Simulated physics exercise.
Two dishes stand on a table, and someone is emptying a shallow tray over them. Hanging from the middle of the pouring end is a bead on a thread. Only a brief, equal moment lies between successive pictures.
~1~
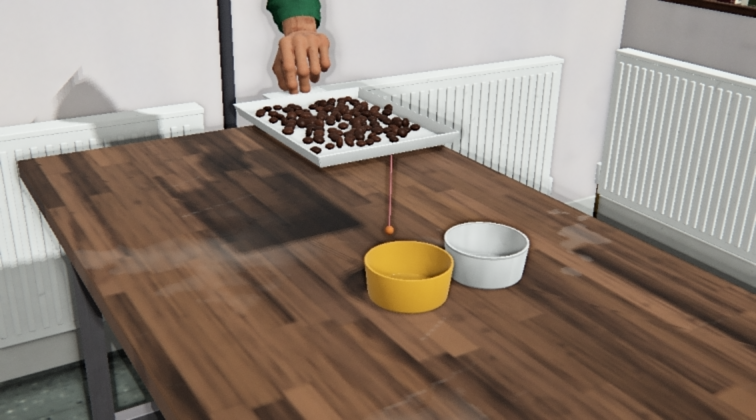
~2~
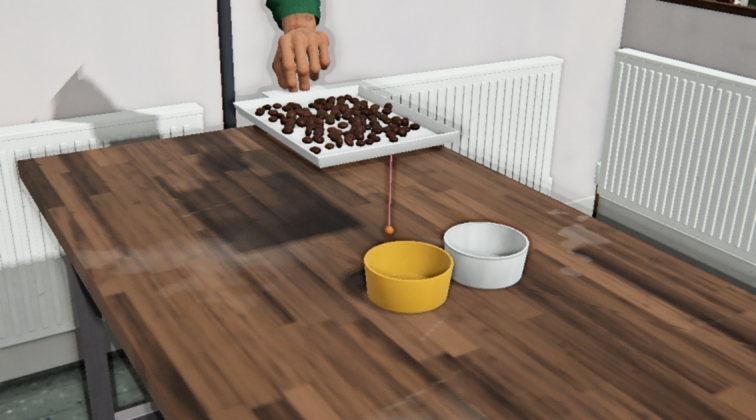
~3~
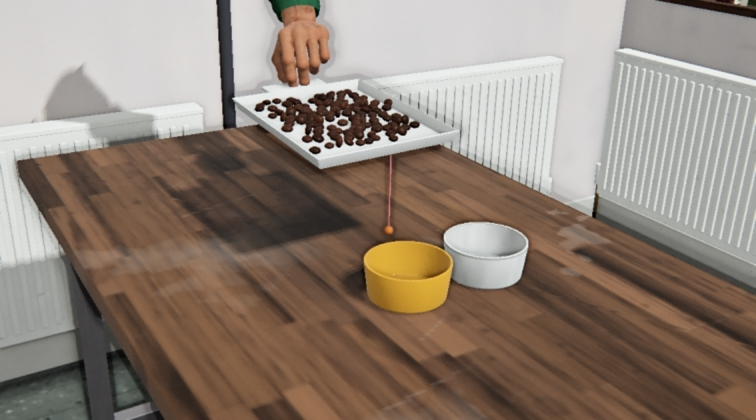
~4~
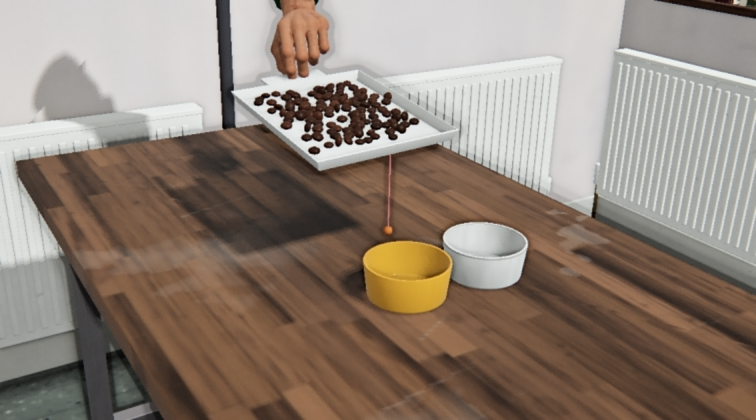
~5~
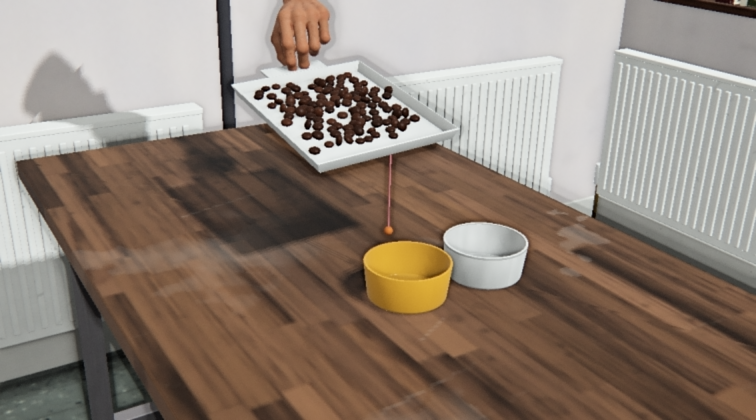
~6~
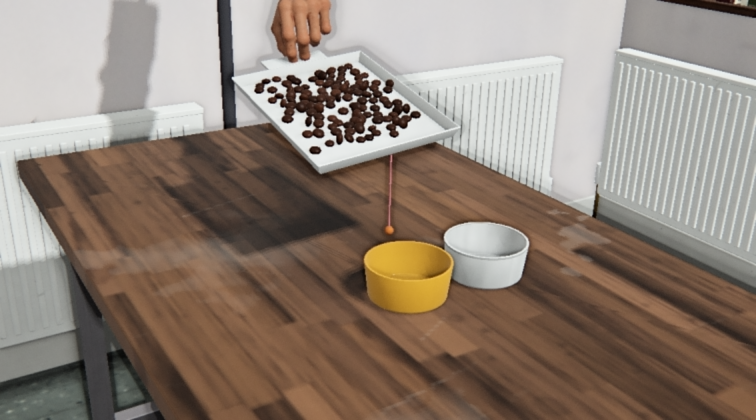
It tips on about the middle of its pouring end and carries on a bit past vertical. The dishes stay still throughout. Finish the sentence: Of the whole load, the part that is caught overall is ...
... less than half of it.
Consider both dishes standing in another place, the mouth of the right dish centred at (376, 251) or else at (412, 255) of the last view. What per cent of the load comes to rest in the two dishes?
It would be roughly 80 per cent, followed by roughly 80 per cent.
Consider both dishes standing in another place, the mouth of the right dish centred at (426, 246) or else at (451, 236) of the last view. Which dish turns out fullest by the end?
Result, try one: The dish further left; try two: The dish further left.
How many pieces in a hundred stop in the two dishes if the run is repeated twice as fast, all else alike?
Close to 20 per cent.
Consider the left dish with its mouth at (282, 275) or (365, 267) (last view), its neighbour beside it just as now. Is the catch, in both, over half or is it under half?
First try: Higher than half; second try: Higher than half.
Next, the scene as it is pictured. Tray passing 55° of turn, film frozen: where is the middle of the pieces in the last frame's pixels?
In the last view, the load is centred near (348, 141).
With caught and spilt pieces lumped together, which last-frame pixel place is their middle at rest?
I'd mark it at roughly (341, 302).
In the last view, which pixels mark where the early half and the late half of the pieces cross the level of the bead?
For the early half I get (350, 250), and for the late half (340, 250).
Shortly afterwards, tray tipped steeply; the bulk on the tray; only a few in the left dish; only a few outside both; a little in the air.
Next, tray tipped right over; only a few on the tray; near a quarter in the left dish; near two thirds outside both; a little in the air.
Some moments later, tray tipped past a quarter turn; near a quarter in the left dish; the bulk outside both.
In the end, tray tipped past a quarter turn; near a quarter in the left dish; none at all in the right dish; the bulk outside both.
